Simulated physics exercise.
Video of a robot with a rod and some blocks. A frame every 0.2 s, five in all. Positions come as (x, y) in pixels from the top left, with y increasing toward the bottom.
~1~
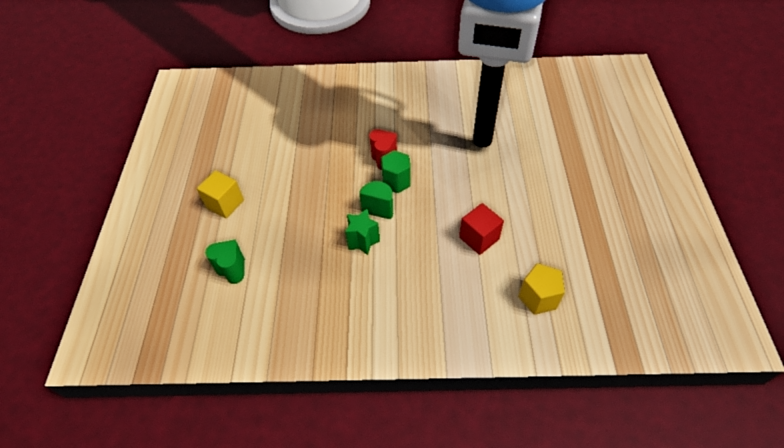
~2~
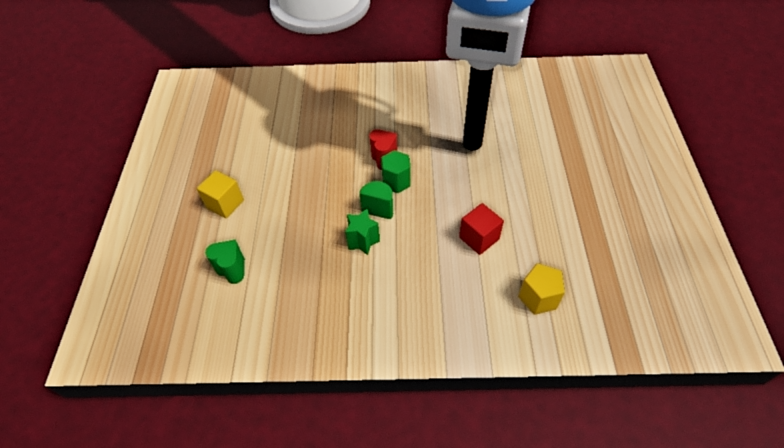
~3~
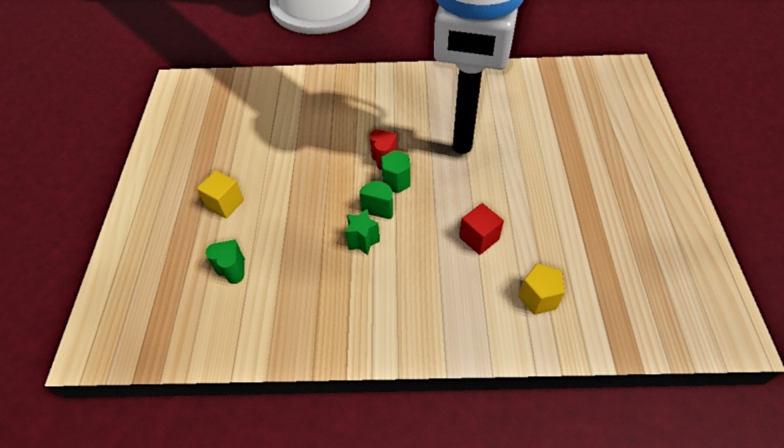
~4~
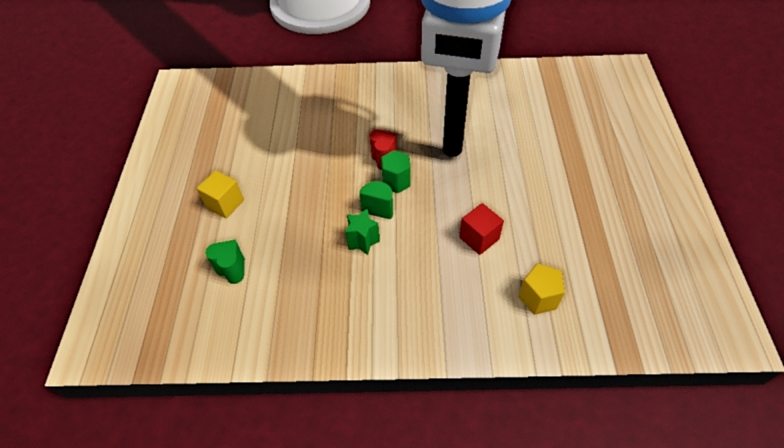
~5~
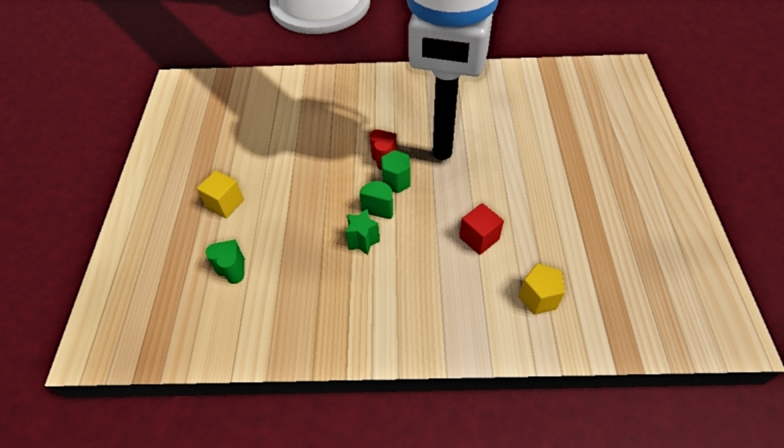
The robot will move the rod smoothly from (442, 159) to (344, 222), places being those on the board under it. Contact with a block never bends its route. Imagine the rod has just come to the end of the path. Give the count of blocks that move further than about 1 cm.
I expect three or more blocks to be moved by more than 1 cm.
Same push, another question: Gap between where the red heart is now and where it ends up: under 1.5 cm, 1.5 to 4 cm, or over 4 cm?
Displaced less than 1.5 cm.
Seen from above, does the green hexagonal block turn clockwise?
Yes, that is how it ends up.
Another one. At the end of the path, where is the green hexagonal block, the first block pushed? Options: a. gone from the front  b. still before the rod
That would be a.
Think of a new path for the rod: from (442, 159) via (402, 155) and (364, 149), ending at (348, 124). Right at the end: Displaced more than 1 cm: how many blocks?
My prediction: One block.
What follows on the original path. One third of the way, rod (410, 173); green hexagonal block (385, 166).
Two thirds of the way, rod (376, 194); green D-shaped block (371, 198), turned 30° anticlockwise; green hexagonal block (349, 177), turned 55° clockwise.
At the end, rod (343, 216); green star-shaped block (360, 240), turned 30° anticlockwise; green D-shaped block (350, 220), turned 75° anticlockwise; red heart still; green hexagonal block (335, 180), turned 110° clockwise.
